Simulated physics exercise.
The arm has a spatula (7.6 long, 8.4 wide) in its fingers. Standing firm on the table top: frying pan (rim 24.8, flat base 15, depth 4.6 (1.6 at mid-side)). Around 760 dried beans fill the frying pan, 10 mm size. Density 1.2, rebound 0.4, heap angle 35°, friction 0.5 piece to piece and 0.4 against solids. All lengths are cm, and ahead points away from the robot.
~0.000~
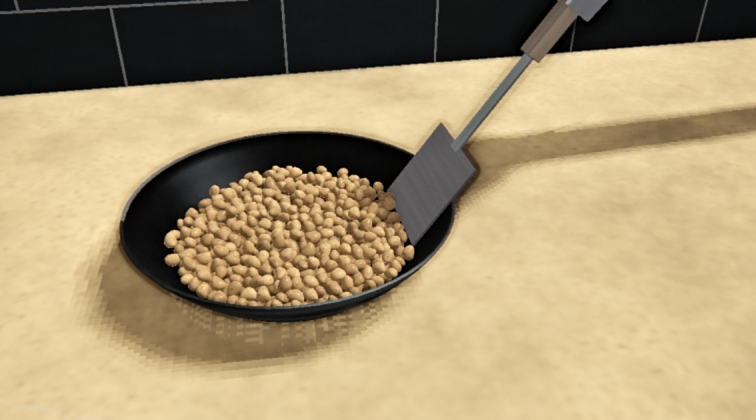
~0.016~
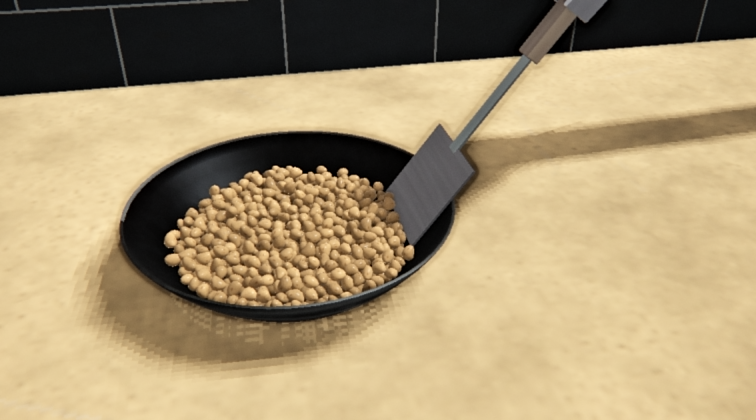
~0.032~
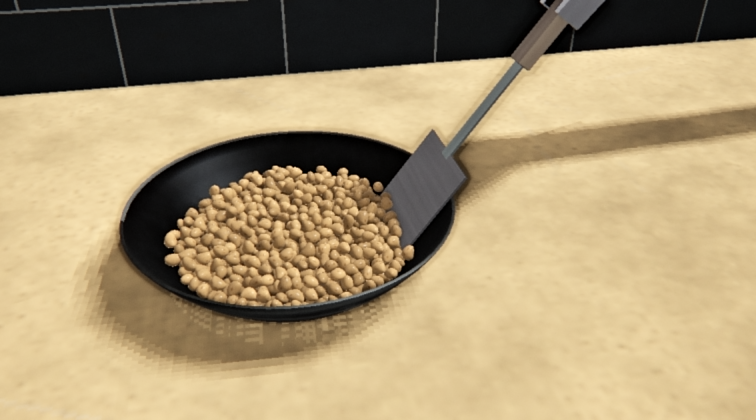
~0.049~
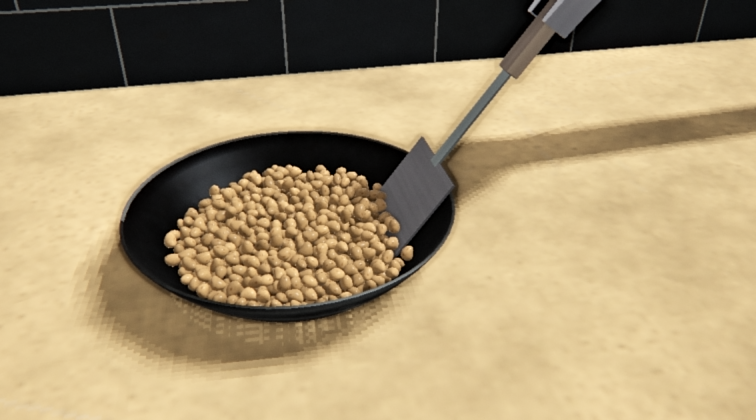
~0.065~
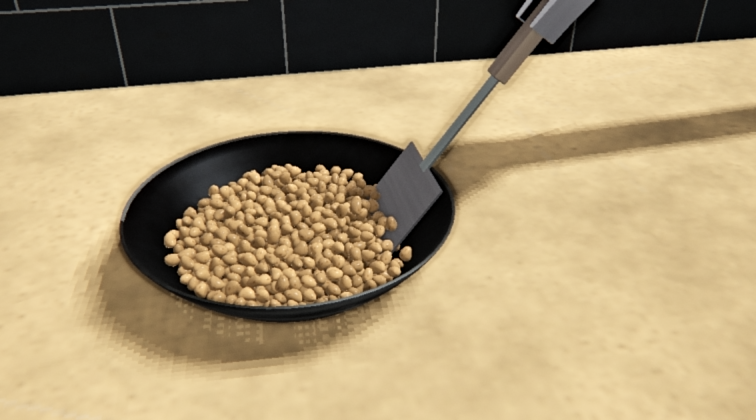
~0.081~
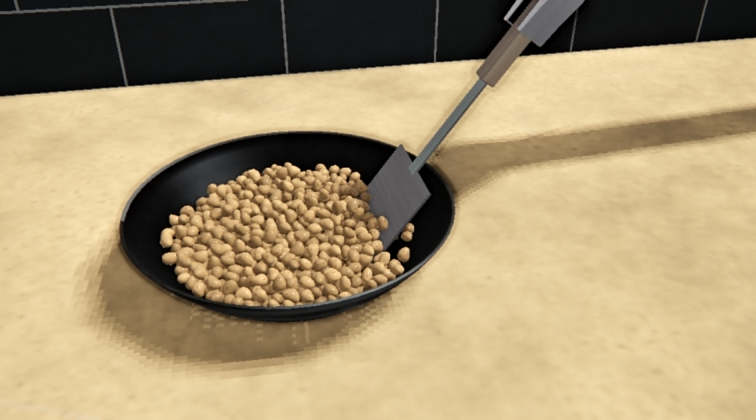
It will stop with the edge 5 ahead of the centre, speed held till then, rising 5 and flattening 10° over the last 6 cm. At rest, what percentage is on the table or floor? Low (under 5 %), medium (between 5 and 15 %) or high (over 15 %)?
Answer: Low; under 5 % of the dried beans finish on the table or floor.
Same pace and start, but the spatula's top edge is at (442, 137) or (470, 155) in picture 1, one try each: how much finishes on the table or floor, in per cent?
About 0 and 0 per cent.
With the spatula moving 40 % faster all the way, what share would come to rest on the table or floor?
Then about 10 per cent.
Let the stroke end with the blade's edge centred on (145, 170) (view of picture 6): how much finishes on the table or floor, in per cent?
About 35 per cent.
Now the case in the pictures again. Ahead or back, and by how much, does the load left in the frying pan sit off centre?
Some 4.0 cm ahead.
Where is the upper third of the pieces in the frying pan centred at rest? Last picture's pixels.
Around (192, 223).
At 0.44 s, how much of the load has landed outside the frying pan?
Some 2 per cent.
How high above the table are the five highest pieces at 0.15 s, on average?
About 4 cm.
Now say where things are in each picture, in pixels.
The first picture shows the spatula top edge at (458, 145), sloping 53°; upper third of the load around (292, 225), from x 170 to 410, top at y 170; 763 in the frying pan.
The second picture shows the spatula top edge at (456, 146), sloping 53°; upper third of the load around (291, 225), from x 170 to 410, top at y 170.
The third picture shows the spatula top edge at (449, 152), sloping 53°; upper third of the load around (292, 224), from x 170 to 405, top at y 170.
The fourth picture shows the spatula top edge at (437, 160), sloping 53°; upper third of the load around (295, 222), from x 170 to 405, top at y 170.
The fifth picture shows the spatula top edge at (426, 165), sloping 53°; upper third of the load around (295, 222), from x 170 to 405, top at y 170.
The sixth picture shows the spatula top edge at (415, 168), sloping 53°; upper third of the load around (291, 221), from x 165 to 410, top at y 170; 763 in the frying pan.
After 0.15 s, sloping 53°, highest piece 5 above the table; 763 in the frying pan.
After 0.21 s, sloping 48°, highest piece 6 above the table; 763 in the frying pan.
After 0.44 s, sloping 43°, highest piece 6 above the table; 749 in the frying pan, 12 on the table or floor, 2 on the blade or in flight.
After 1.49 s, sloping 43°, highest piece 6 above the table; 747 in the frying pan, 16 on the table or floor.
In the end, 747 in the frying pan, 16 on the table or floor. That is 2 % on the table or floor.
